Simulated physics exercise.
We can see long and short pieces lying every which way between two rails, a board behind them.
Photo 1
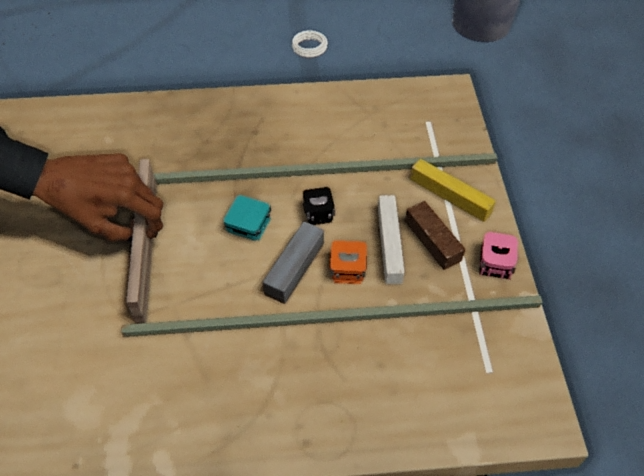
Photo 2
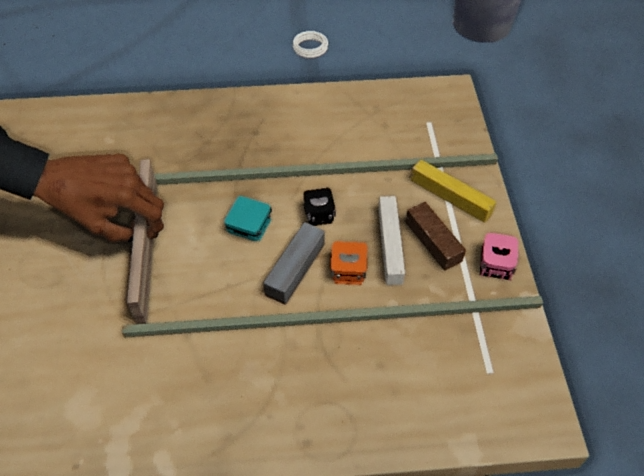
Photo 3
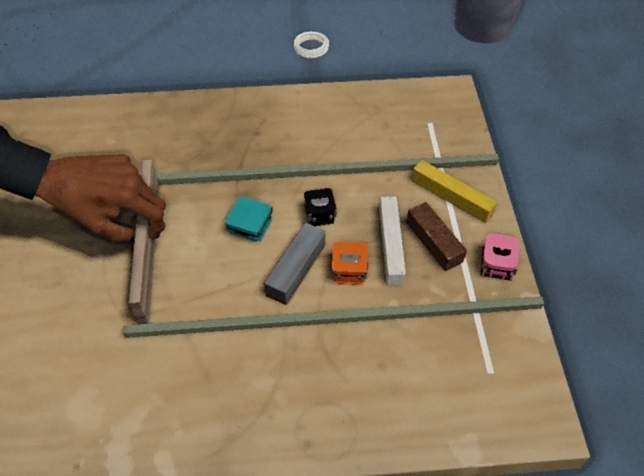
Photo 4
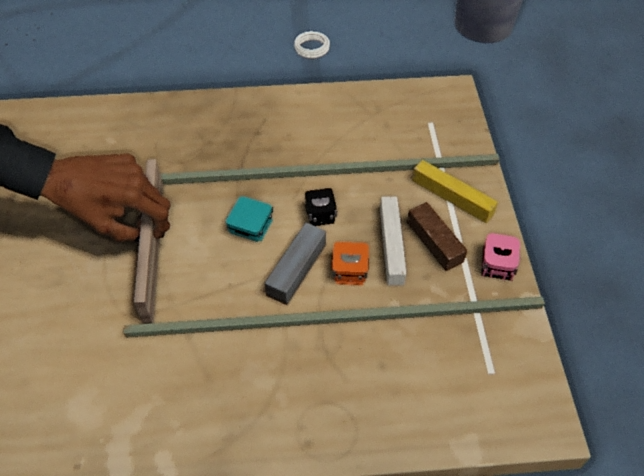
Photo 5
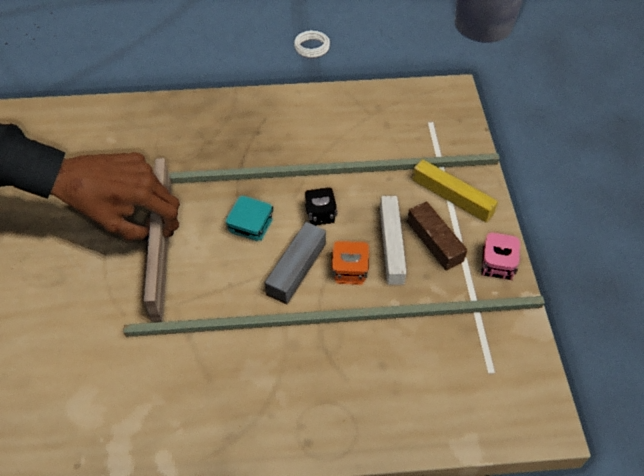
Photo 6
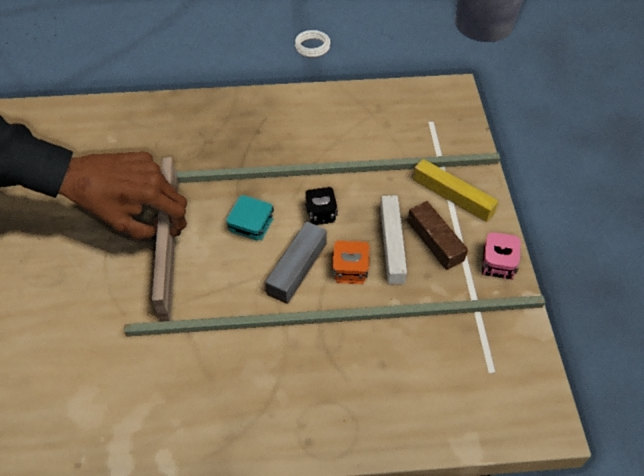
A hand slid an upright board slowly to the right between two green rails on a wooden table, while the scattered colourful bars and small cases in front of it stayed still, untouched.
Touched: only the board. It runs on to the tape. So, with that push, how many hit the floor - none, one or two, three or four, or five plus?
Falls: Three or four.
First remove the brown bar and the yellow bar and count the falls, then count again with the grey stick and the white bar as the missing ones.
Counts - first: 2; second: 1.
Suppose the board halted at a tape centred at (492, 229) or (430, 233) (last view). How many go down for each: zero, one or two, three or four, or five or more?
Falls: Five or more, then either one or two.
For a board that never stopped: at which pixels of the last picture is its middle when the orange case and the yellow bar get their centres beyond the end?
For the orange case, about (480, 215); for the yellow bar, about (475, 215).
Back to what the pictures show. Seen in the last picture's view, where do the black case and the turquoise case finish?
Final pixels, roughly: (500, 198) for the first, (469, 201) for the other.
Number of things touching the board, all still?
That would be 3 of them.
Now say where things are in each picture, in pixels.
In the first frame, pink case (498, 256); yellow bar (452, 190); brown bar (434, 235); board (143, 238); tape (455, 231).
In the second frame, yellow bar (452, 190); orange case (349, 264).
In the third frame, brown bar (436, 236); white bar (392, 240).
In the fourth frame, pink case (500, 257); board (150, 238).
In the fifth frame, yellow bar (454, 190); black case (321, 208).
In the sixth frame, pink case (501, 256); yellow bar (454, 190); brown bar (437, 235); board (166, 236); tape (457, 231).
Early on, none off yet; pink case at rest near (501, 256); yellow bar at rest near (454, 190); brown bar at rest near (437, 235).
A while later, none off yet; pink case at rest near (501, 256); yellow bar at rest near (454, 190); brown bar travelled a little near (461, 235).
Finally, the number that fall off is three or four; lost, white bar, brown bar and pink case.
